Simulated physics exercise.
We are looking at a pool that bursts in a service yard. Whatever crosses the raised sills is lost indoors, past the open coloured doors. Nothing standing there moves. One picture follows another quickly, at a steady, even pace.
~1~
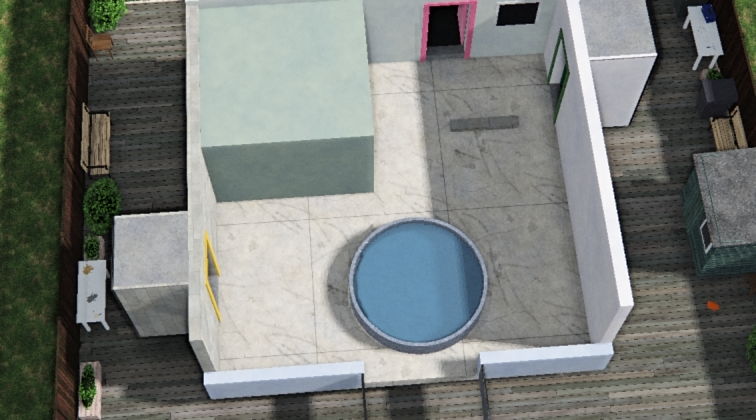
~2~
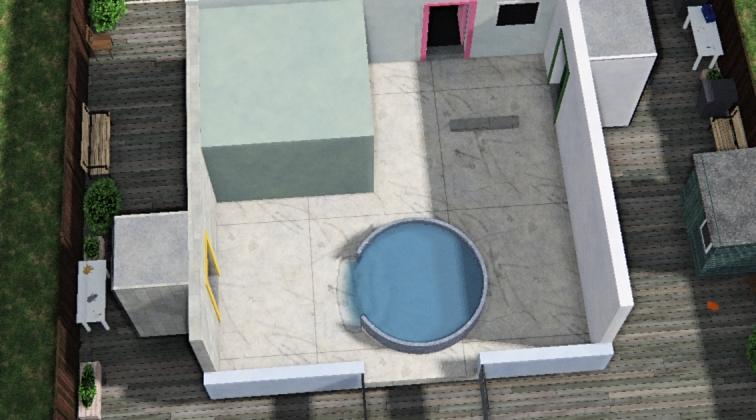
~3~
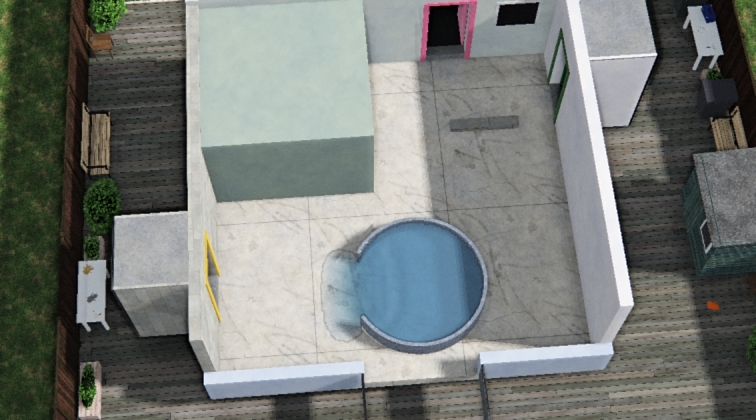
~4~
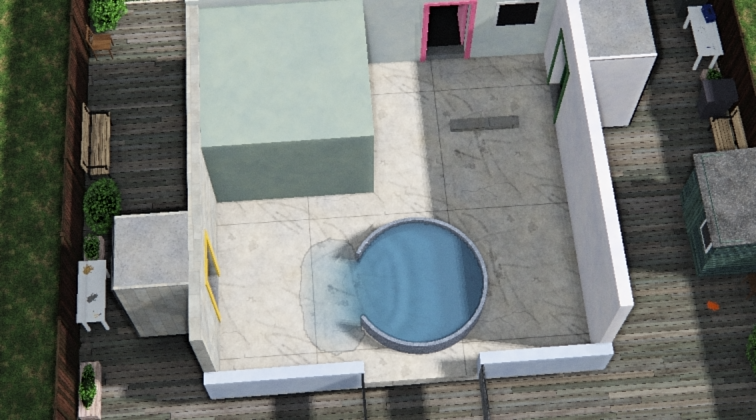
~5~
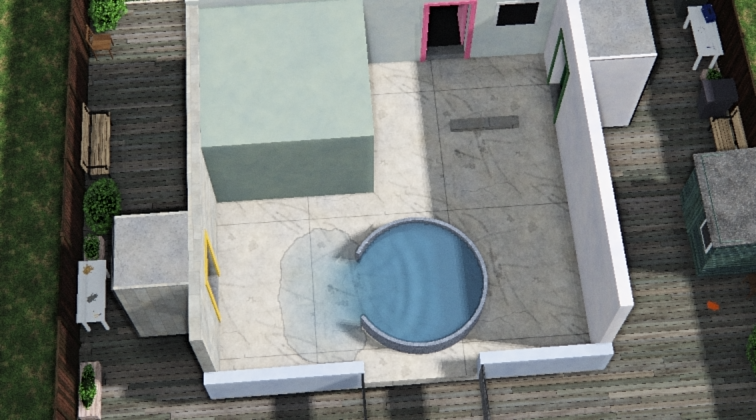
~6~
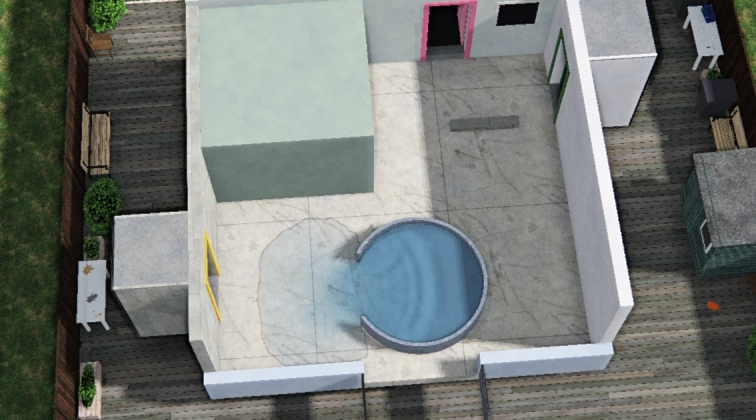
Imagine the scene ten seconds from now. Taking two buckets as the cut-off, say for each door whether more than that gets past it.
In the end green door: Two pails at most, pink door: Two pails at most, yellow door: Over two pails.
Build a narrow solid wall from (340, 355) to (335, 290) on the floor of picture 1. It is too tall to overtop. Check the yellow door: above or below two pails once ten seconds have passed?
Note: Yellow sub-threshold.
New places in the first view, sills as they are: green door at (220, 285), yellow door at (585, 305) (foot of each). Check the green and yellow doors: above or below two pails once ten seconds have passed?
Result - the green door exceeds the limit while the yellow door stays within limits.
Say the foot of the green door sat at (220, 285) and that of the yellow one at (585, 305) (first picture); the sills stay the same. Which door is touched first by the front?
It's the green-painted one.
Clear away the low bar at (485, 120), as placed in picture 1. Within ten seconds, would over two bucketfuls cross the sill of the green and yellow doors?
Green door lets less in; yellow door goes over.
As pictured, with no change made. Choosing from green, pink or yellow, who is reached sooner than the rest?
That is the yellow door.
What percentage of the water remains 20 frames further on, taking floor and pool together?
Roughly 96 per cent.
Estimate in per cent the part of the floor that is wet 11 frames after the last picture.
I reckon around 25 %.
A moment on, water covers 25 % of the floor; the green door not reached, the pink door not reached, the yellow door wet at the sill, nothing in.
Next, water covers 25 % of the floor; the green door not reached, the pink door not reached, the yellow door over two buckets in.
Then, water covers 30 % of the floor; the green door not reached, the pink door not reached, the yellow door far over two buckets in.
Later, water covers 45 % of the floor; the green door not reached, the pink door not reached, the yellow door far over two buckets in.
In the end, water covers 70 % of the floor; the green door wet at the sill, nothing in, the pink door not reached, the yellow door far over two buckets in.
